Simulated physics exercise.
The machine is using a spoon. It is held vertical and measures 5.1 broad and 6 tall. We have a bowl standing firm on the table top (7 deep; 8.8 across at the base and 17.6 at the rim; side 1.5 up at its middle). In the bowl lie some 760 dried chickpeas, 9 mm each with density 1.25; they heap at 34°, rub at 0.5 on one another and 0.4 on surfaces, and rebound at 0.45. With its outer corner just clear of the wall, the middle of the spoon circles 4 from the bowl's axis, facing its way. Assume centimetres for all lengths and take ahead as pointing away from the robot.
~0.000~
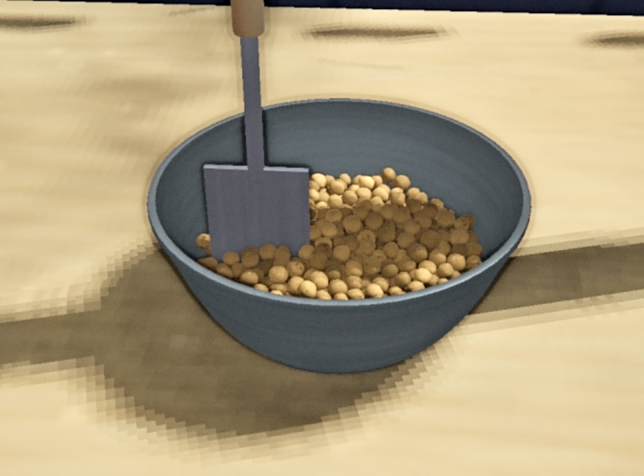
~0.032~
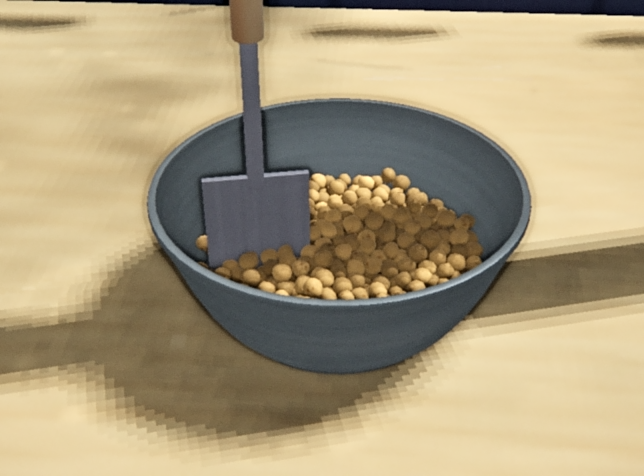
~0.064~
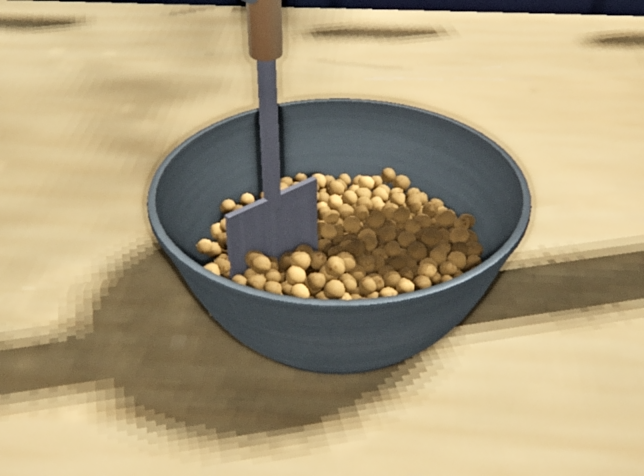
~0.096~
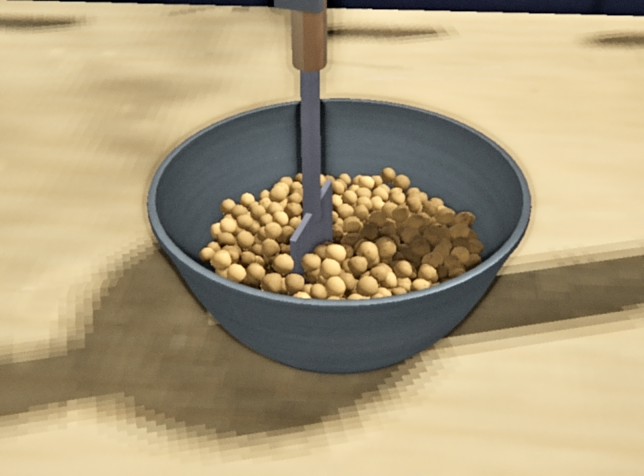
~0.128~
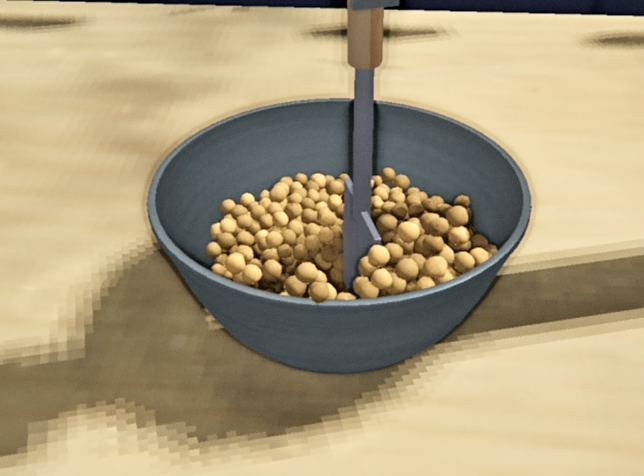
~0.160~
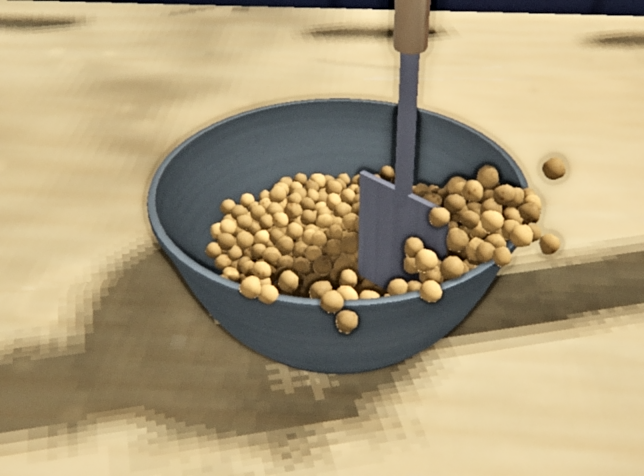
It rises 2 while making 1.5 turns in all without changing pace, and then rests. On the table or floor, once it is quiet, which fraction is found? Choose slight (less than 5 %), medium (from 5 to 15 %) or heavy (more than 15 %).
The share is heavy.
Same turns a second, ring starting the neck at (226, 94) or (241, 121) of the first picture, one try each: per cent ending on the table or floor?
Roughly 0 % and 15 %.
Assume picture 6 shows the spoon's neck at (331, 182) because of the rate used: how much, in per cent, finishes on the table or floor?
About 10 %.
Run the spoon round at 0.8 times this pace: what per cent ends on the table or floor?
That gives some 20 percent.
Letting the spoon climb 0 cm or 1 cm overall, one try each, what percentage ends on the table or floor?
That gives about 45 per cent and 35 per cent, in order.
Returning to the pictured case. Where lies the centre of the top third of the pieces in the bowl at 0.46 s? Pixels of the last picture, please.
Somewhere around (316, 274), I think.
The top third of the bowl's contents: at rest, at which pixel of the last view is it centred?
(333, 256).
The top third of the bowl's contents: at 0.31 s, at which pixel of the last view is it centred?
Roughly pixel (284, 165).
After 0.31 s, 293° round, highest piece 11 above the table; 630 in the bowl, 29 on the table or floor, 99 in flight or on the tool.
After 0.46 s, 84° round, highest piece 9 above the table; 570 in the bowl, 159 on the table or floor, 29 in flight or on the tool.
After 0.74 s, 180° round, highest piece 5 above the table; 560 in the bowl, 198 on the table or floor.
After 1.44 s, 180° round, highest piece 5 above the table; 560 in the bowl, 198 on the table or floor.
At rest, 560 in the bowl, 198 on the table or floor. That is 26 % on the table or floor.
